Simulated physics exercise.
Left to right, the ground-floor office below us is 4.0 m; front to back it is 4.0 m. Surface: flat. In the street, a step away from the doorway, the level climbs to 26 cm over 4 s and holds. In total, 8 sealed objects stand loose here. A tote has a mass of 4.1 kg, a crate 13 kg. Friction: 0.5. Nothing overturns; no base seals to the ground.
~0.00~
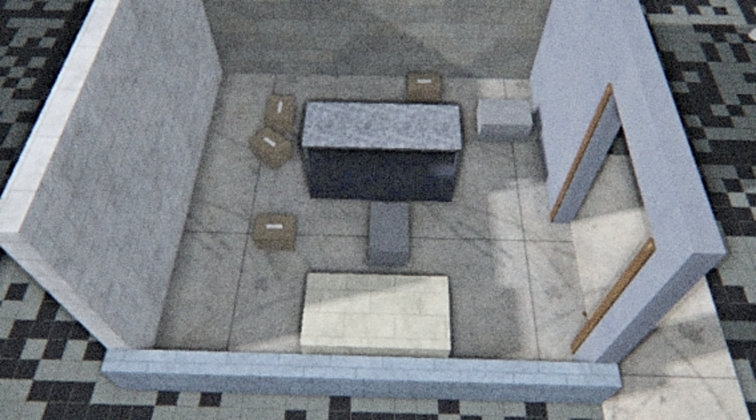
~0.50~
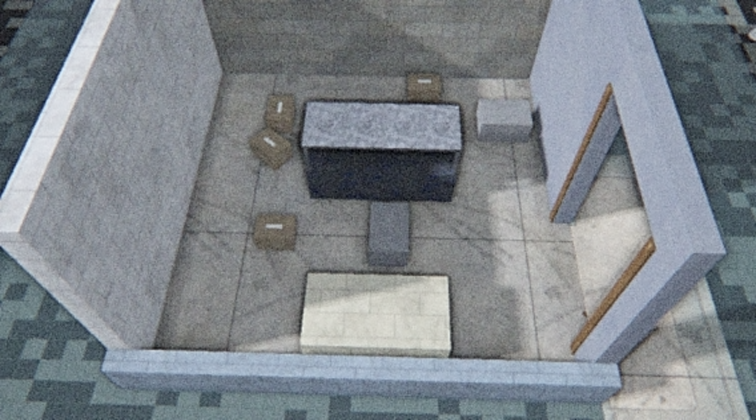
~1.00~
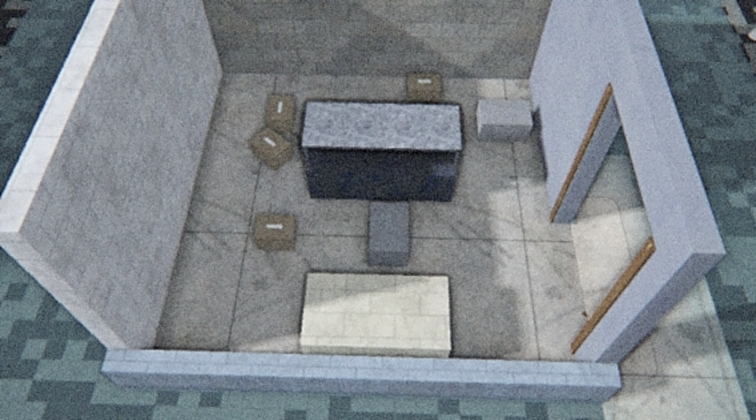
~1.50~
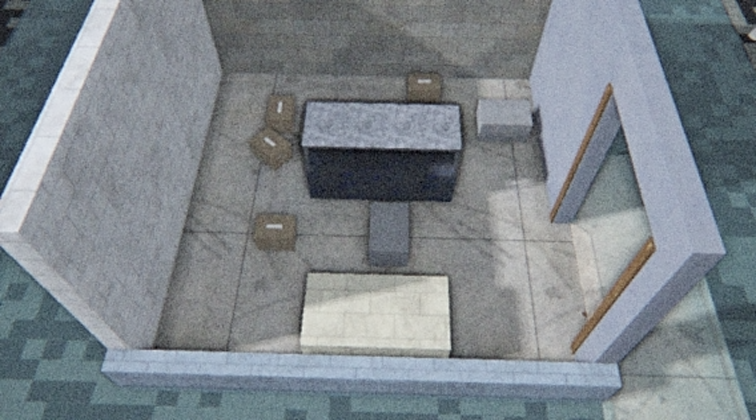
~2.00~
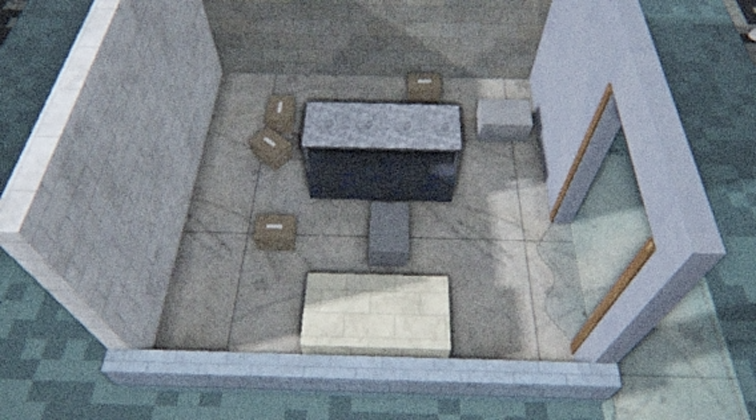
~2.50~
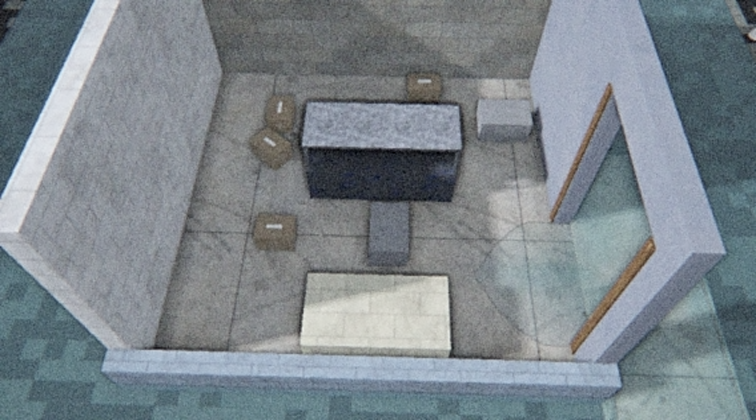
Water spread over the dark ground outside a small roofless office, then crept through the doorway on the right and a little way across the floor, while the boxes and blocks inside stayed still.
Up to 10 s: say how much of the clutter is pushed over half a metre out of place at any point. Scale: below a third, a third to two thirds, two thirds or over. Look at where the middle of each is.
One third up to two thirds.
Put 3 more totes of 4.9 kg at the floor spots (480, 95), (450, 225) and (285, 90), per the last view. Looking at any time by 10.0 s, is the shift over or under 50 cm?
In order: Below the mark, above the mark, above the mark.
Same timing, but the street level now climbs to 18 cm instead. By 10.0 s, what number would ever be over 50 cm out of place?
Count: 2.
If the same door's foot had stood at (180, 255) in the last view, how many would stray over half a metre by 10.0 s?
That gives 7 of them.
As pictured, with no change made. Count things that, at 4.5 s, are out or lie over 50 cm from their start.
I count 1.
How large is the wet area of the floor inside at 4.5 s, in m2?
Roughly 6.0 m2.
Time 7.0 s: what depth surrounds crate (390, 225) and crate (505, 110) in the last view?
I'd estimate 13 cm for the first and 3 cm for the second.
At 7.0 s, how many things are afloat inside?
By my count, 2.
After 3.5 s 0 of 8 are over 50 cm from their spots; 0 afloat.
After 4.5 s 1 of 8 are over 50 cm from their spots; 0 afloat.
After 7.0 s 2 of 8 are over 50 cm from their spots; 2 afloat.
After 10.0 s 5 of 8 are over 50 cm from their spots, and 5 have been at some point; 8 afloat.
